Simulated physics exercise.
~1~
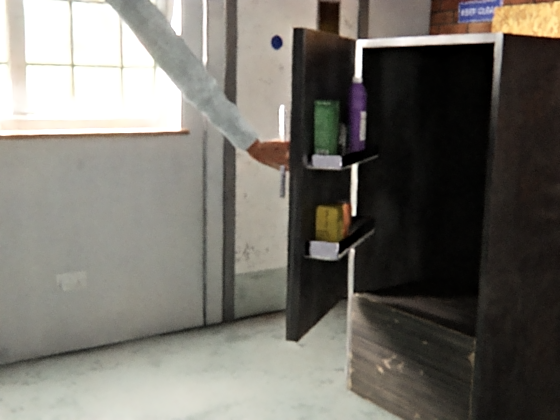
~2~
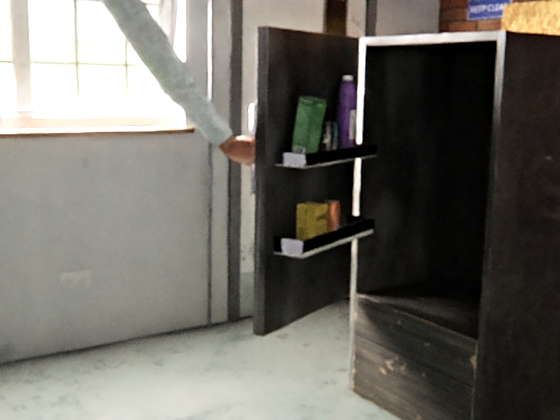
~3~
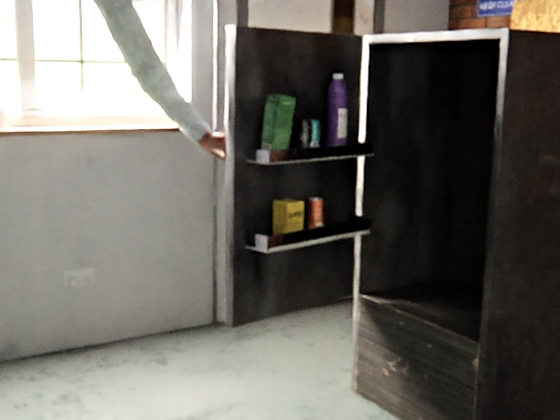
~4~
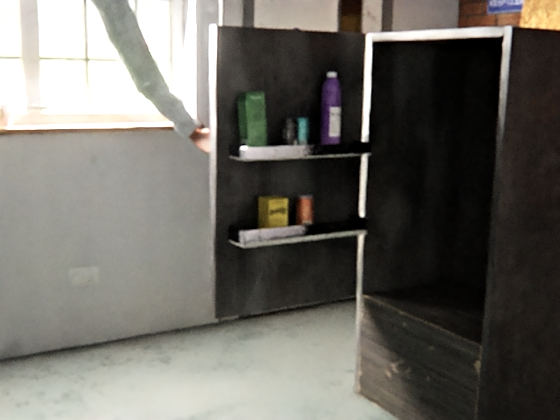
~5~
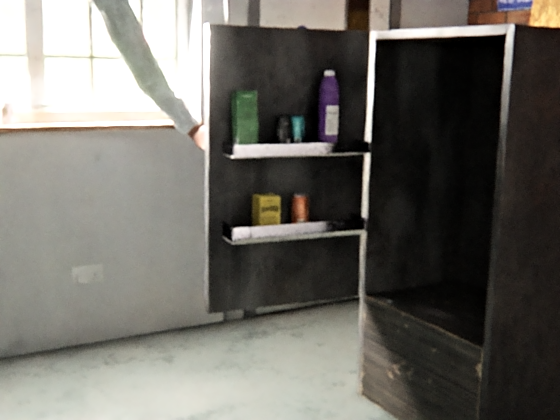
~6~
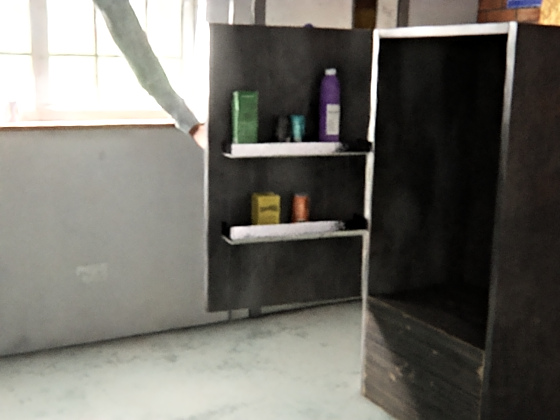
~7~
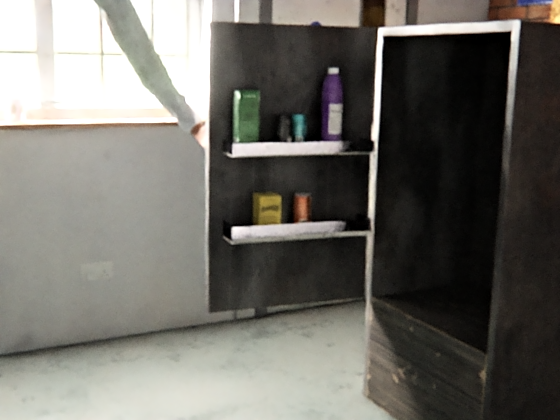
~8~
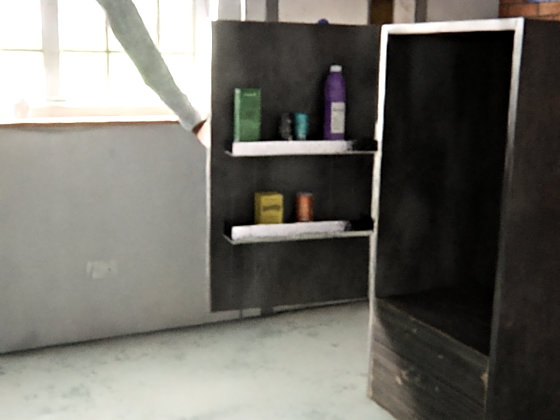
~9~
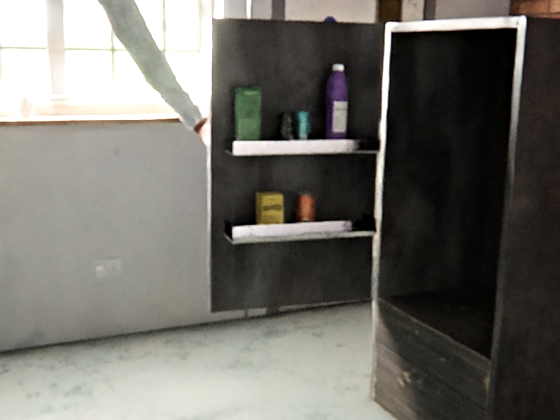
In a grey-walled room, a hand swinging a dark locker door open leftward, its racked cartons, cans and purple bottle ending upright.
